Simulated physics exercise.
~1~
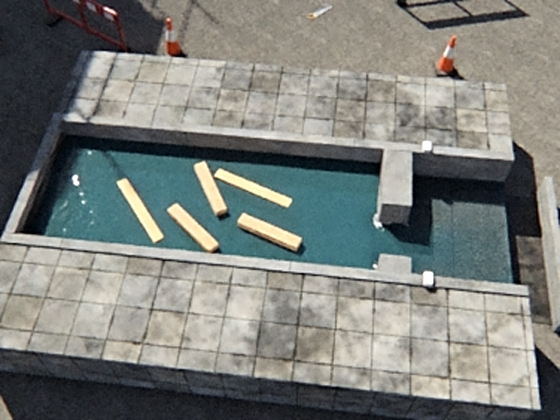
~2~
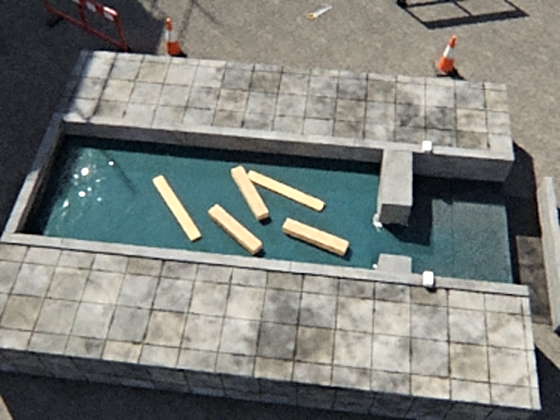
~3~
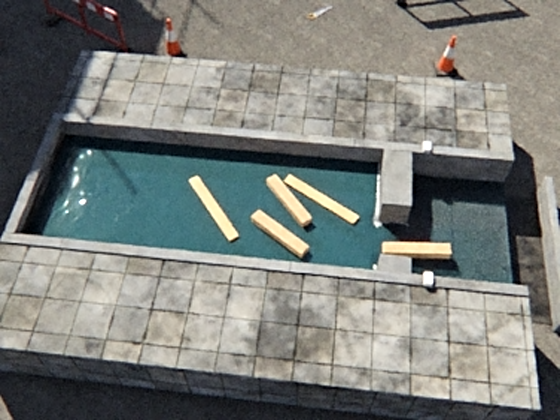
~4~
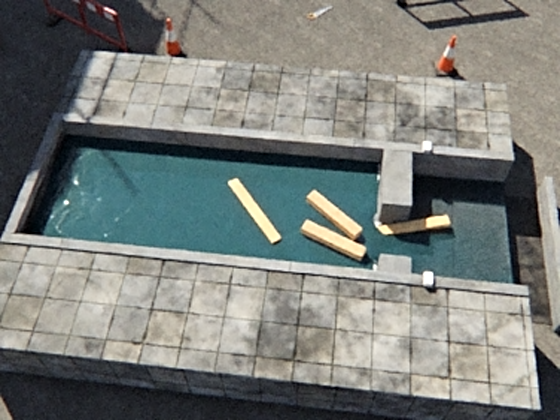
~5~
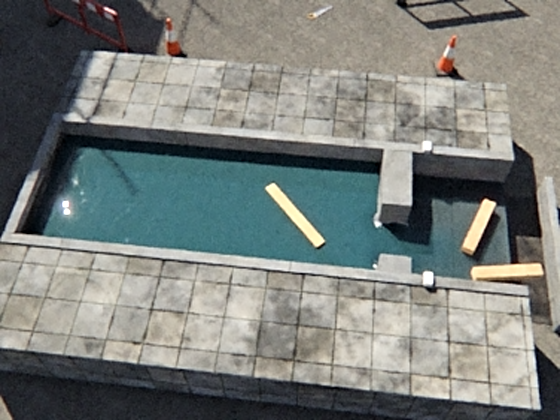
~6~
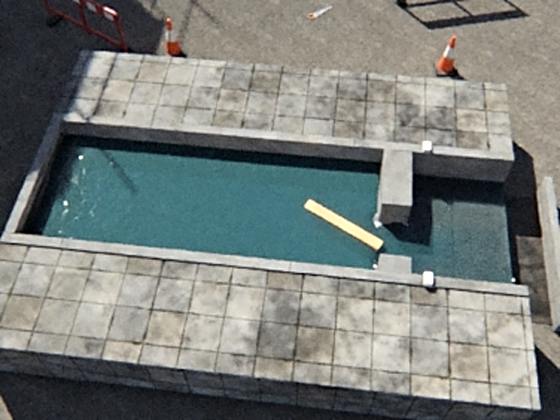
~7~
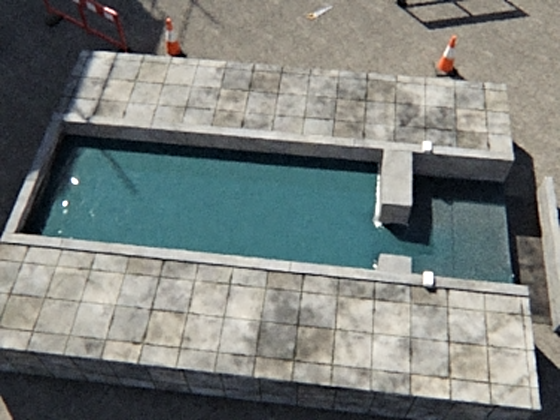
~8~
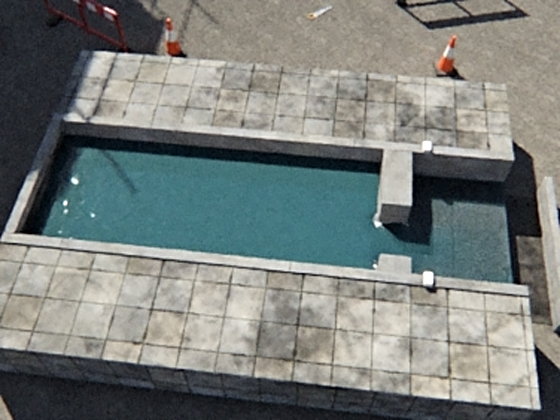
In a narrow stone-edged pool with traffic cones behind it, five pale wooden pieces drifted right across the blue-green water, passed one after another through the gap near the white posts, and disappeared at the far end, leaving the water empty.
